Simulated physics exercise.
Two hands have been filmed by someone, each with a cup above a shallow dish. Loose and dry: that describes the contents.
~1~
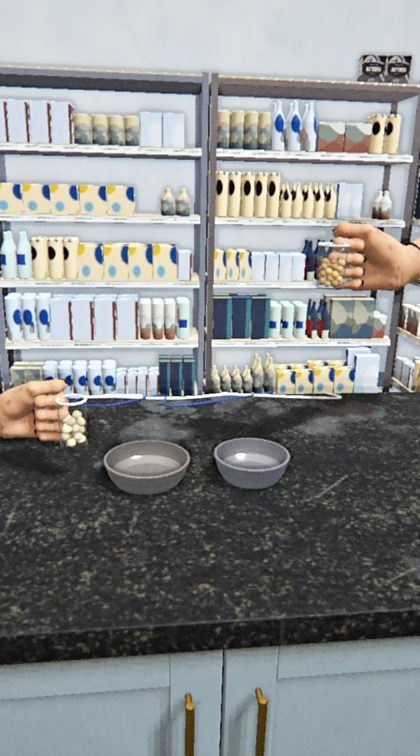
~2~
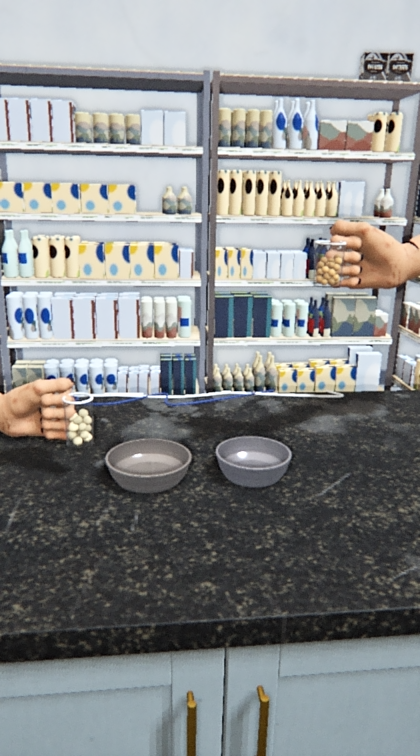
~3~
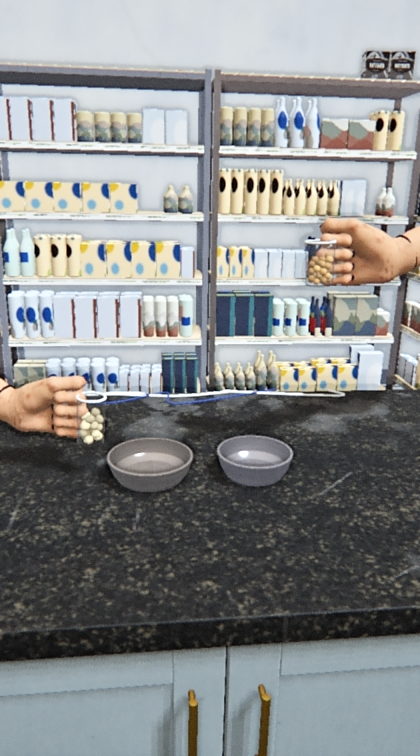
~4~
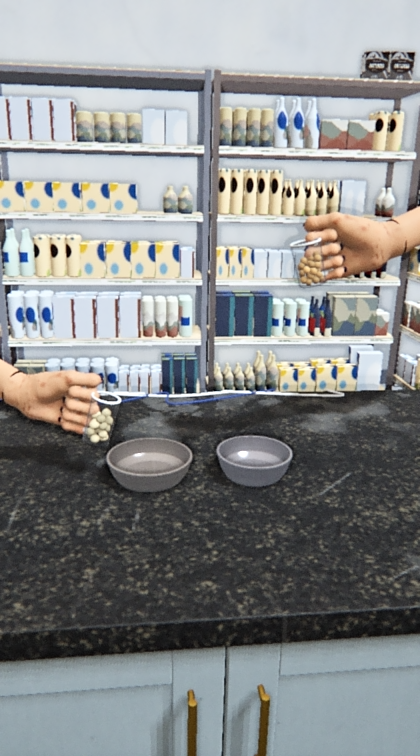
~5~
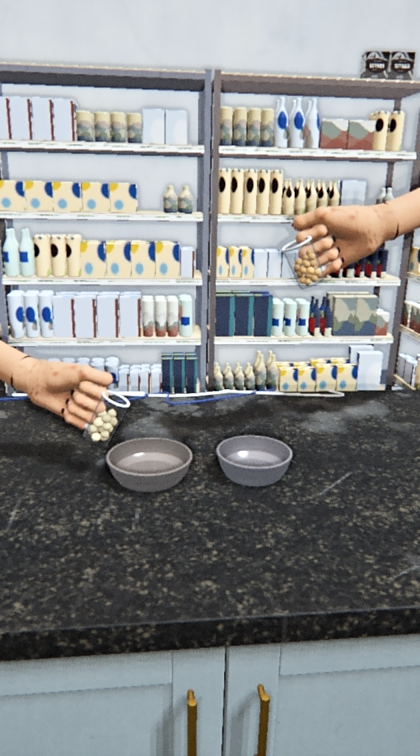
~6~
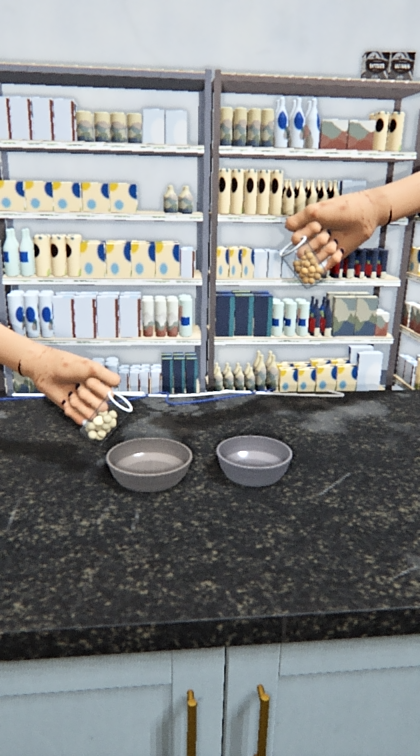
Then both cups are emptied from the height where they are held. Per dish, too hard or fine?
Left dish: Fine; right: Too hard.
Then, 0.29 s past the last view, left, all still in the cup; right, all still in the cup.
Then, 0.65 s past the last view, left, all still in the cup; right, all still in the cup.
Then, 1.04 s past the last view, left, nearly all still in the cup, a small part in the air; right, about half still in the cup, a small part in the dish, about half in the air.
Finally, left, all in the dish, none outside the dish; right, most in the dish, about a quarter outside the dish.
